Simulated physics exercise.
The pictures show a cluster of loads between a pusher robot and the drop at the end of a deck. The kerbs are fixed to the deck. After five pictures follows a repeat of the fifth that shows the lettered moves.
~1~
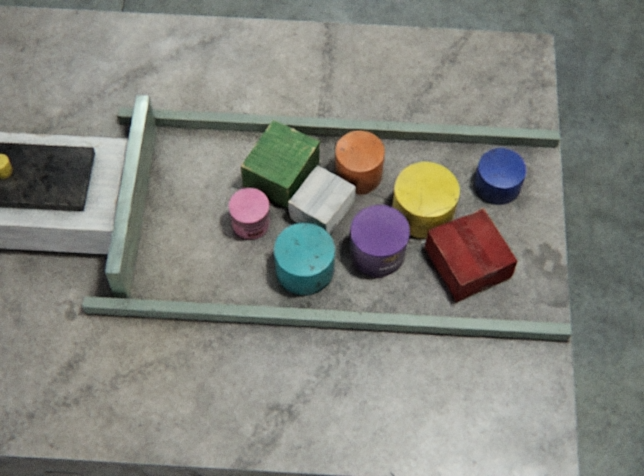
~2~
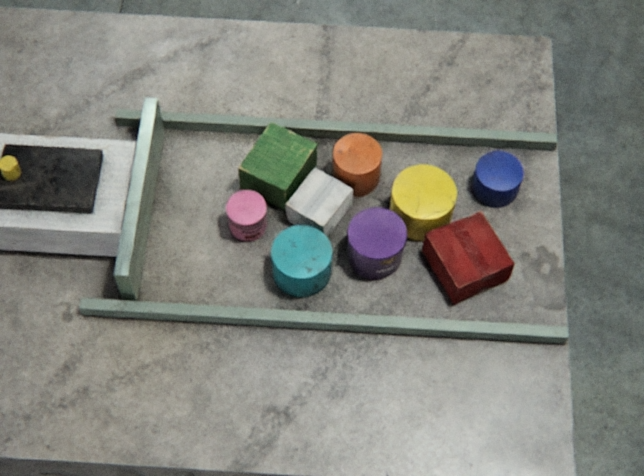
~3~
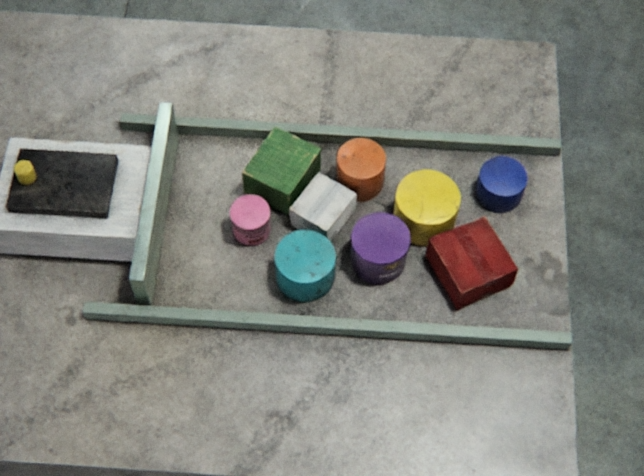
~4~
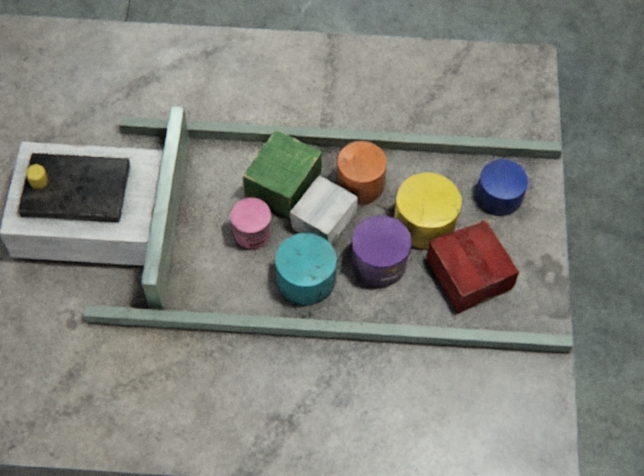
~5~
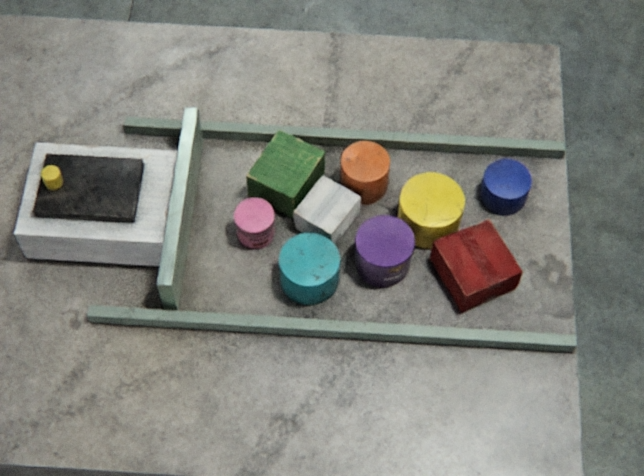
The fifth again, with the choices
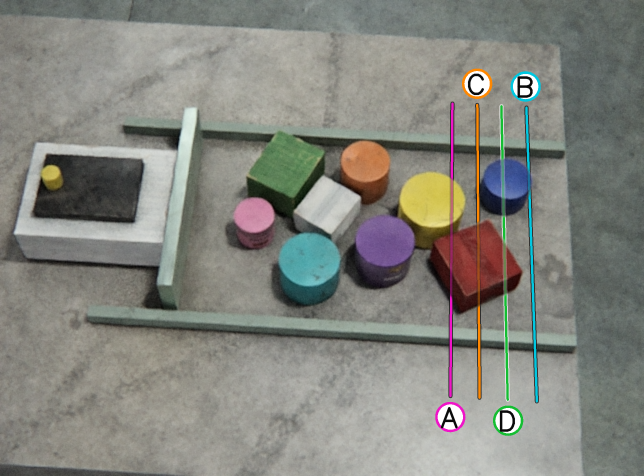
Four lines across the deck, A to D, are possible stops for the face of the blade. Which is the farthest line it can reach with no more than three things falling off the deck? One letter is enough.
No fourth one falls up to C.
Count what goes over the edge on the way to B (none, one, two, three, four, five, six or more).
In all, six or more.
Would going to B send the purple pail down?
Yes.
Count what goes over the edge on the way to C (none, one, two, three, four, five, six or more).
Three.
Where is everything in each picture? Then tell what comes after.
Robot (47, 176); turquoise canister (304, 259); white parcel (322, 202), in the first frame.
Robot (55, 178); blue canister (498, 179), in the second frame.
Robot (71, 182); purple pail (379, 249), in the third frame.
Robot (83, 186); green crate (283, 174), in the fourth frame.
Robot (97, 187); pink pail (255, 224); turquoise canister (309, 269); white parcel (327, 212), in the fifth frame.
On the marked copy, A at (451, 238); B at (531, 243); C at (478, 240); D at (504, 242).
Taking C. A third of the way, robot (204, 193); purple pail (387, 255); orange canister (377, 165).
Two thirds of the way, robot (314, 200); blue canister (553, 169); red box (528, 258).
When it is over, robot (397, 205); yellow canister over the edge; red box over the edge; three fallen.
As for the rest, A is within the limit but short; B drops six; D drops five.
